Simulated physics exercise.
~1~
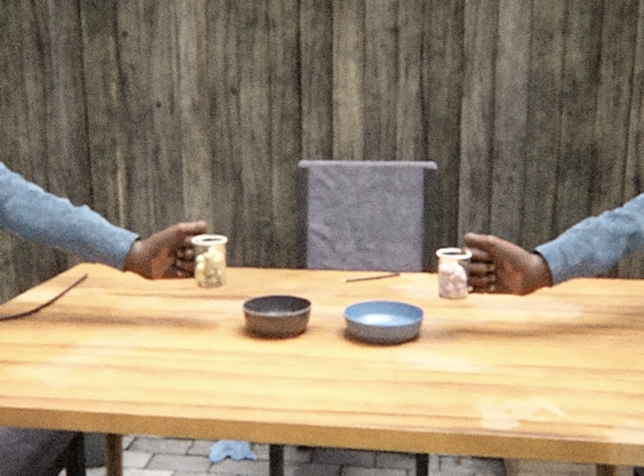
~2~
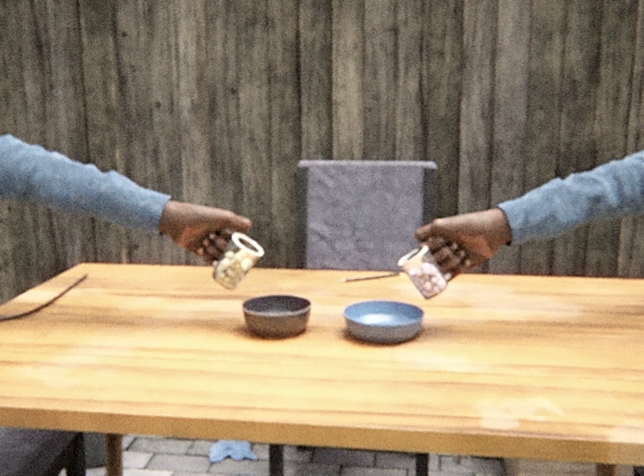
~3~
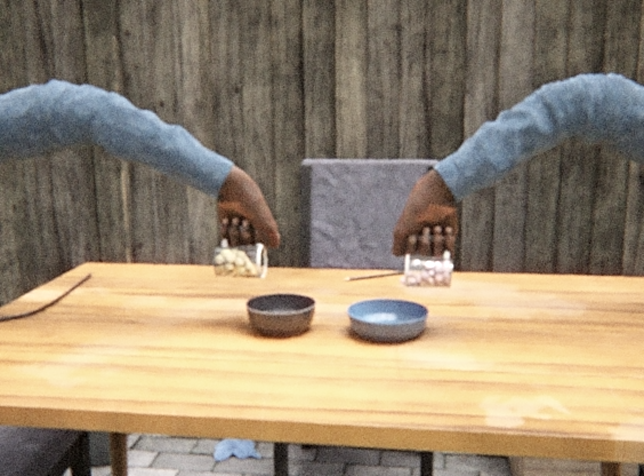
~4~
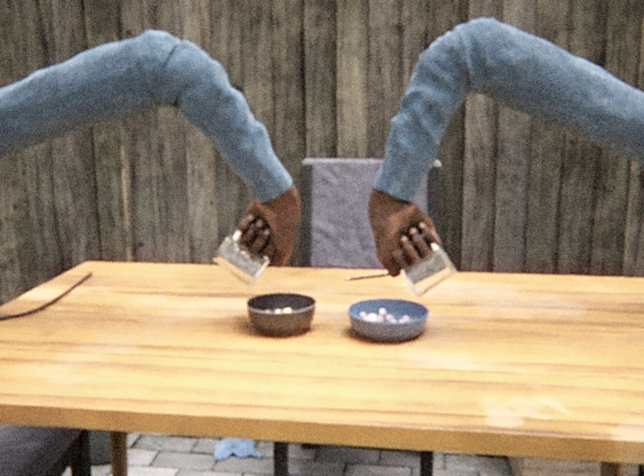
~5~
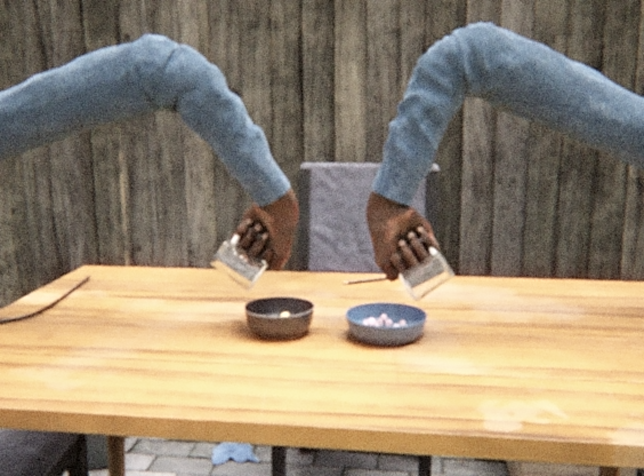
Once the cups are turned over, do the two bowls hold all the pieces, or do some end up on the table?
Both bowls hold all their pieces. The dark bowl on the left and the blue one on the right keep everything poured into them, and none lie on the table.
